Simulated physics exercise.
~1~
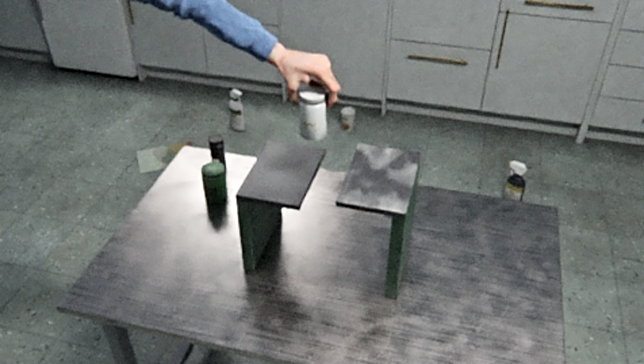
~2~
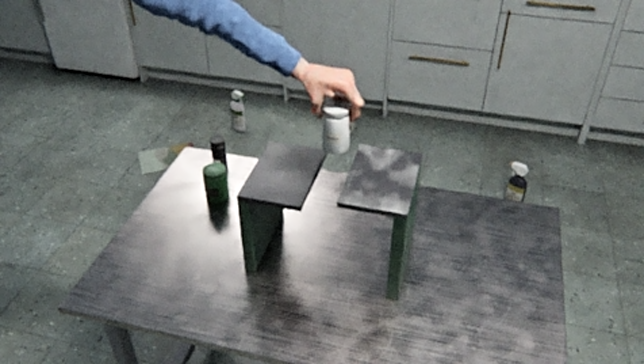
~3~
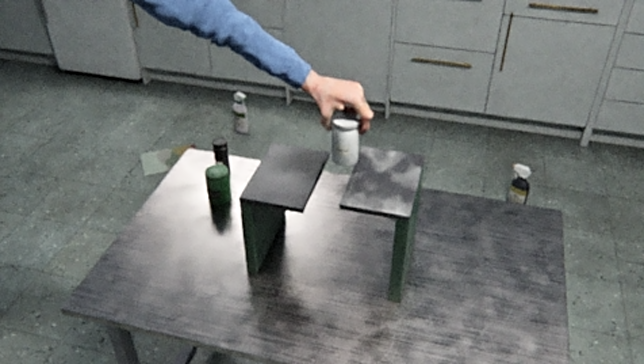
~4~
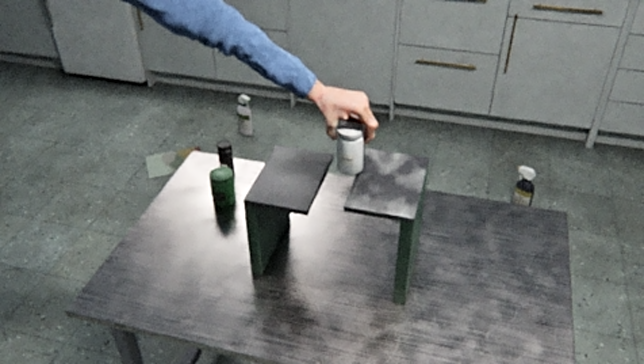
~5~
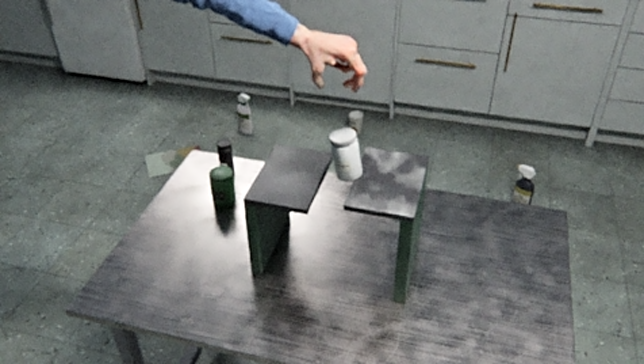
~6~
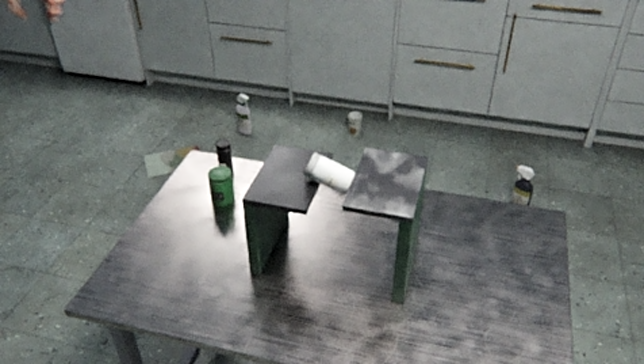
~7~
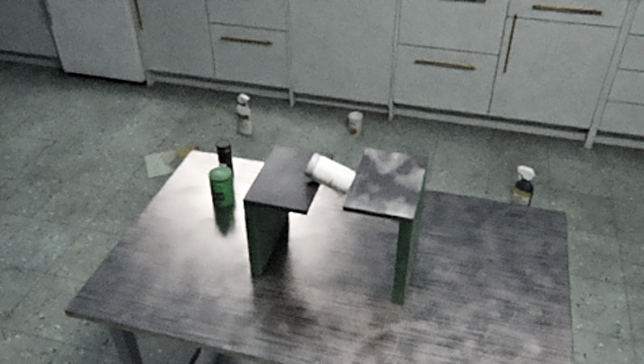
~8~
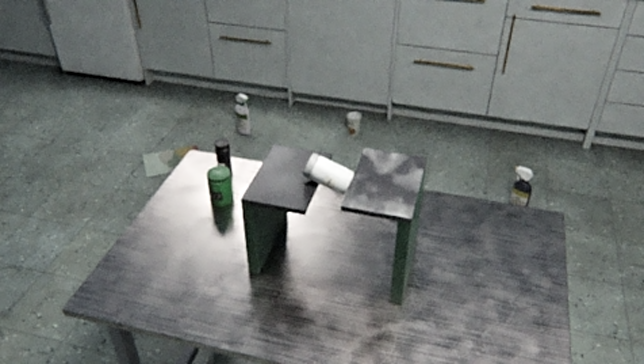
In the video, a hand lowers a white jar over the gap in a stand on a table, near a green jar and a black shaker, then lets go and withdraws; the white jar tips over and lodges on its side across the gap.
